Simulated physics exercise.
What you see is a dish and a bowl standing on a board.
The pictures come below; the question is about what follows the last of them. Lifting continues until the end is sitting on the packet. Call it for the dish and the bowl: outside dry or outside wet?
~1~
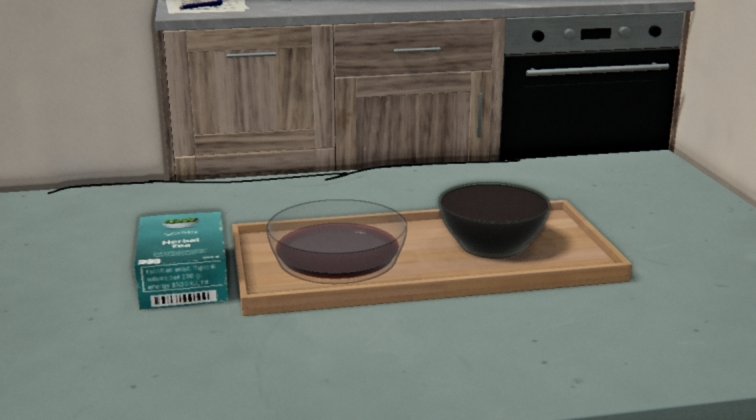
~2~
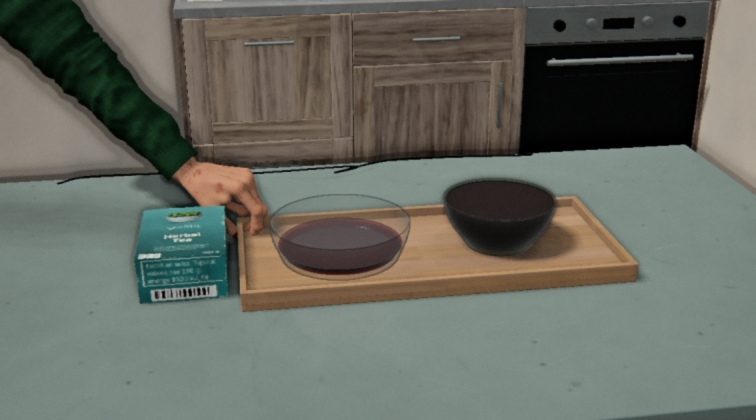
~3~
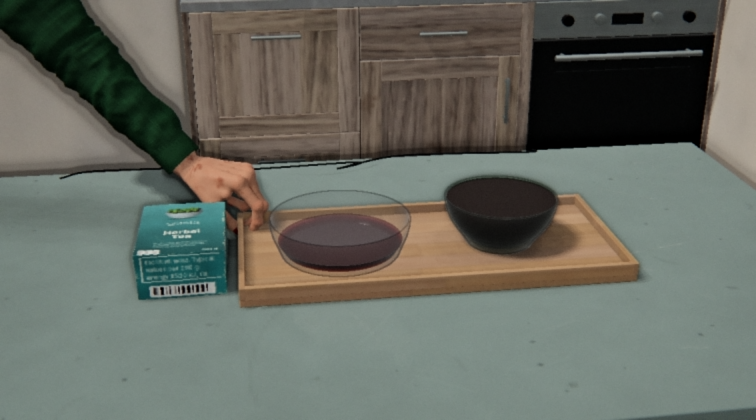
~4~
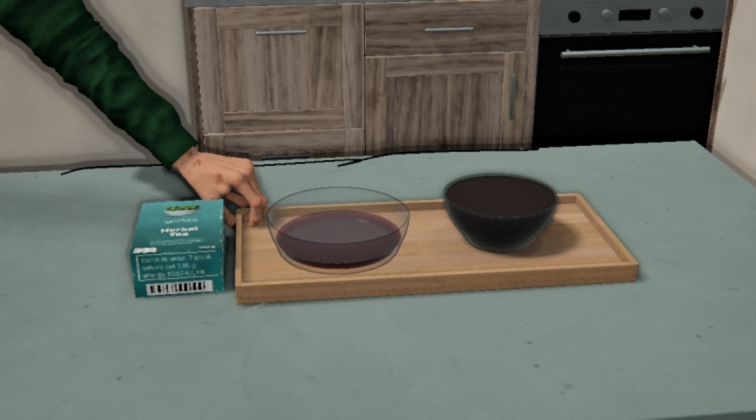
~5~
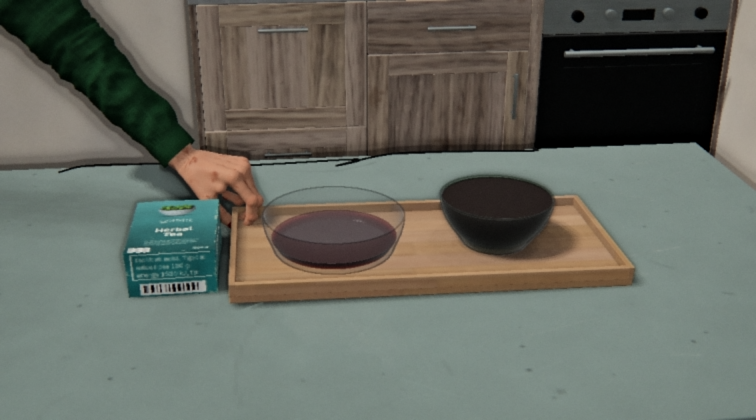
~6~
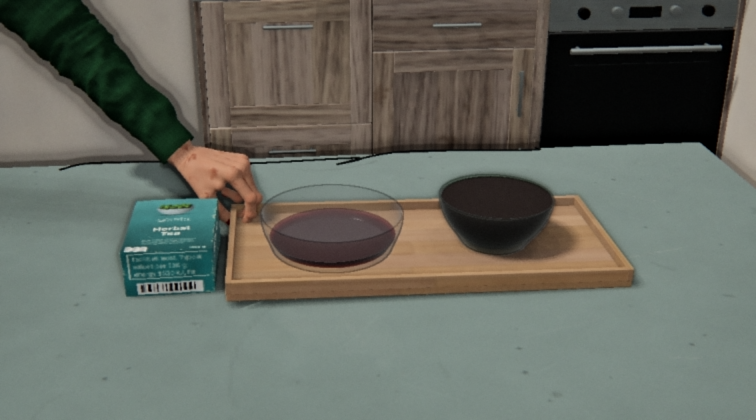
Dish - outside dry, bowl - outside wet.
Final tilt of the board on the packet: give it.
The slope works out to about 8 degrees.
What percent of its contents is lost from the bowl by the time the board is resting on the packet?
Reading: Some 14 per cent.
Next, the board slopes by about 4°; dish, its rim is dry; bowl, its rim is dry.
After that, the board slopes by about 9°; dish, its rim is dry; bowl, it has slopped over.
Finally, the board slopes by about 8°, resting on the packet; dish, its rim is dry; bowl, it has slopped over.
